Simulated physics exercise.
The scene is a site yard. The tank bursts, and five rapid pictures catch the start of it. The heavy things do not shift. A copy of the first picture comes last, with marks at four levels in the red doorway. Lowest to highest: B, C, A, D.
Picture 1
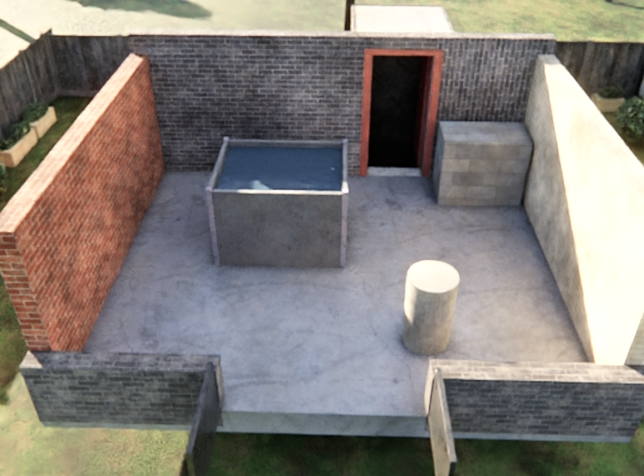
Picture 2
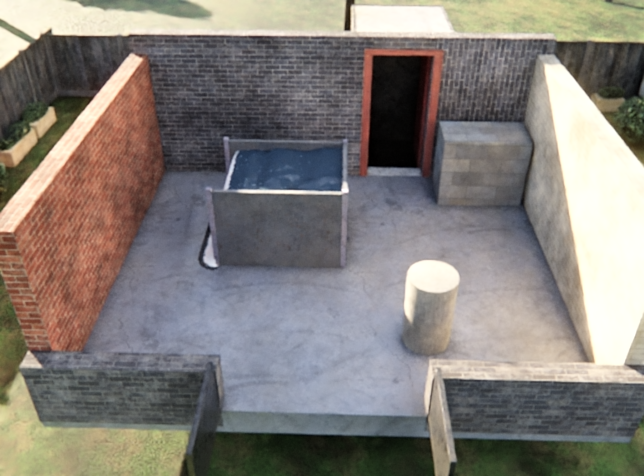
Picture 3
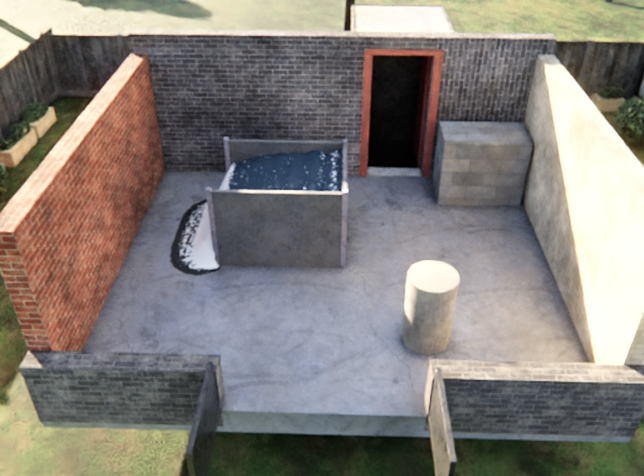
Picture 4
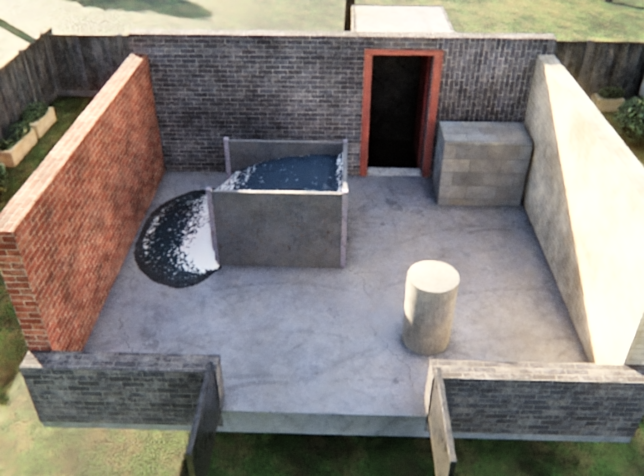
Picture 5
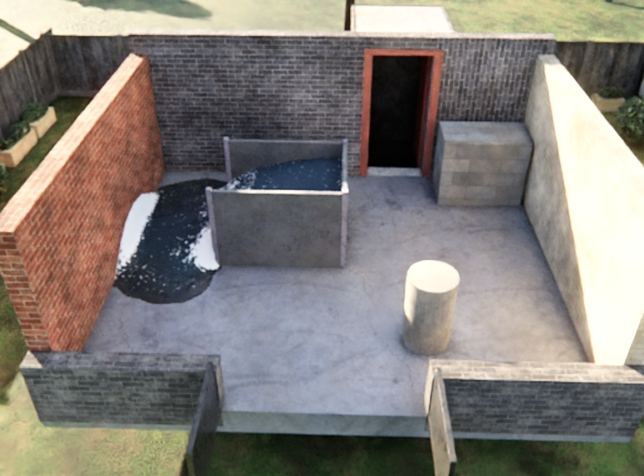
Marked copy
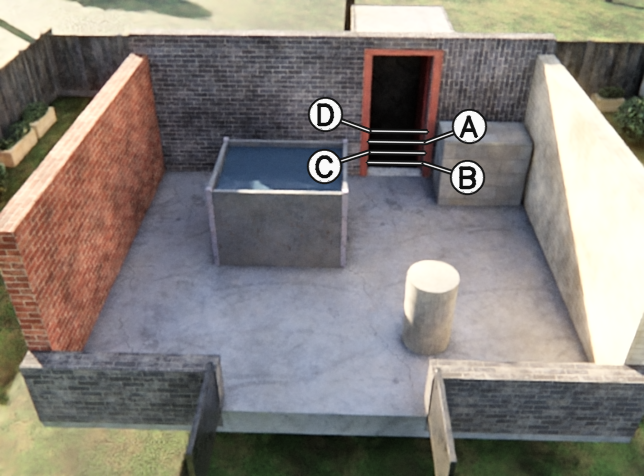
Water in a raised tank in a walled yard pours out through its left side, spreading across the concrete floor in a widening dark, foamy pool that reaches the red brick wall as the level in the tank drops.
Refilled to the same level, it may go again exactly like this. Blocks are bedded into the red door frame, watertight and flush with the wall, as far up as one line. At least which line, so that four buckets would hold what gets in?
It is B.
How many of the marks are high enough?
All of the four.
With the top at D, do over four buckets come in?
No, not at all.
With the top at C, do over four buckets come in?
No.
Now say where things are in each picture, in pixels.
Water in the tank at rest, its middle at (282, 170); foot of the red doorway at (394, 176); open gate at (325, 354), in the first frame.
In the second frame, 2 % of the ground under water, visible out to (209, 263).
In the third frame, 5 % of the ground under water, visible out to (190, 269).
In the fourth frame, 10 % of the ground under water, visible out to (159, 277).
In the fifth frame, 14 % of the ground under water, visible out to (116, 278).
In white, A at (397, 142); B at (395, 162); C at (396, 152); D at (398, 131); from the bottom up B, C, A, D.
With A, nothing gets over.
With B, a splash gets over, under a bucket.
With C, nothing gets over.
With D, nothing gets over.
